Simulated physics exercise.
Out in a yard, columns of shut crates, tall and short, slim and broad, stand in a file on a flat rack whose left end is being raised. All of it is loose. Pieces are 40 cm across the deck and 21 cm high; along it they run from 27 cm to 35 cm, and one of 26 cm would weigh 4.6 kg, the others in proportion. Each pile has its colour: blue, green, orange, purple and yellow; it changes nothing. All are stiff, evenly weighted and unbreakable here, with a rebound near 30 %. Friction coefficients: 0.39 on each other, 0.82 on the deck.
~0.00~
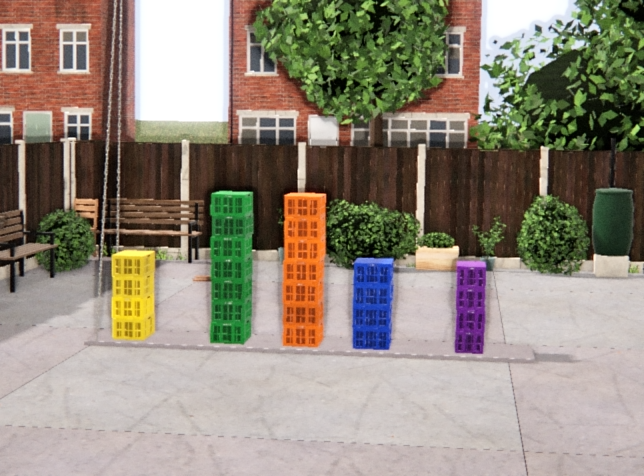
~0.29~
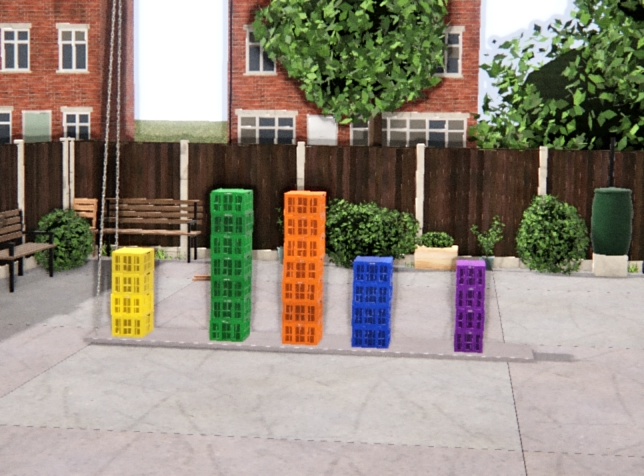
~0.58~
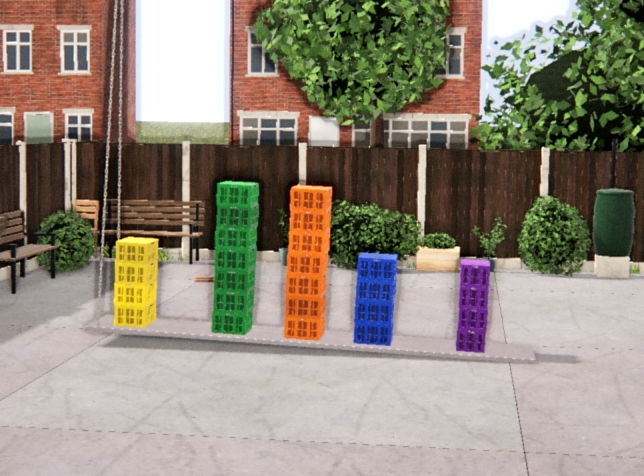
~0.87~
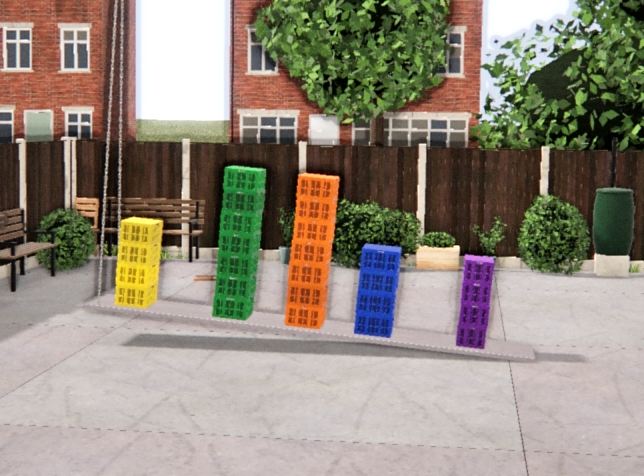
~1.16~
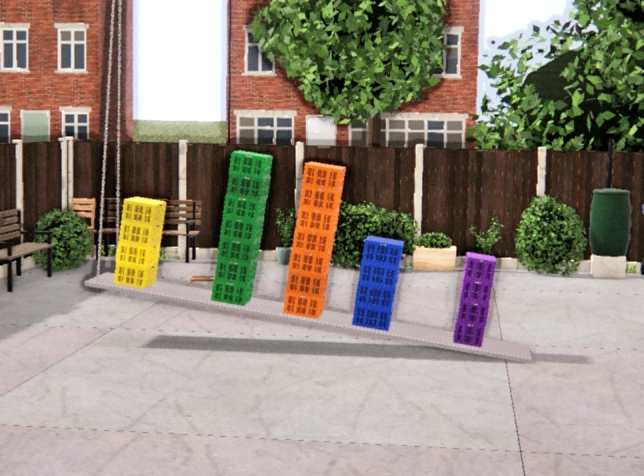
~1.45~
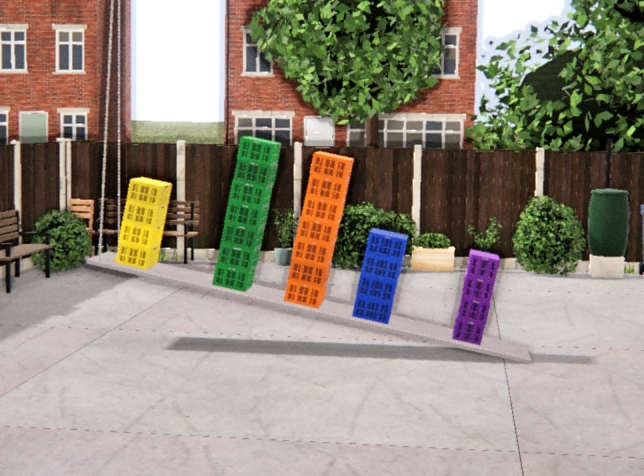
In a paved yard, a flat rack's left end rises, tilting five coloured crate stacks rightward.
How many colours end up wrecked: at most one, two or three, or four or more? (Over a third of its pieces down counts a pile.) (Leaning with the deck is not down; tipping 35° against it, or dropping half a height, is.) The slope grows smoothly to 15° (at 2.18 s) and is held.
Piles wrecked: Upwards of three.
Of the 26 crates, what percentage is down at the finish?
Roughly 75 per cent of them.
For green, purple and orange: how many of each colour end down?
Green 6, purple 4, orange 7.
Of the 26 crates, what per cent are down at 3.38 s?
At that moment 75 per cent.
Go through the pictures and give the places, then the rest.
In the first picture (pixels give the middle of a visible side; leans and shifts are taken against what carries them), middle of the deck's edge (304, 352) slope 0°; top yellow crate (128, 266); top blue crate (372, 274); none has stirred.
In the second picture, middle of the deck's edge (303, 350) slope 0°; top orange crate (302, 205).
In the third picture, middle of the deck's edge (305, 345) slope 2°; top purple crate (475, 276).
In the fourth picture, middle of the deck's edge (306, 333) slope 5°; top purple crate (479, 272).
In the fifth picture, middle of the deck's edge (304, 322) slope 8°; top green crate (247, 165).
In the sixth picture, middle of the deck's edge (304, 311) slope 11°; top green crate (256, 151); top orange crate (330, 167); none has stirred.
After 2.52 s, slope 15°; none of the 26 crates down, 14 disturbed; top green crate 26° from how it stood, 7 cm lower; top orange crate 17° from how it stood.
After 3.38 s, slope 15°; 20 of the 26 crates down; top purple crate on its side; top orange crate 58° from how it stood, 65 cm lower.
In the end (5.9 s), slope 15°; 20 of the 26 crates down; top purple crate upside down; top blue crate on its side. Wrecked, blue, green, orange and purple. From the last view, middles, top blue crate near (624, 347).
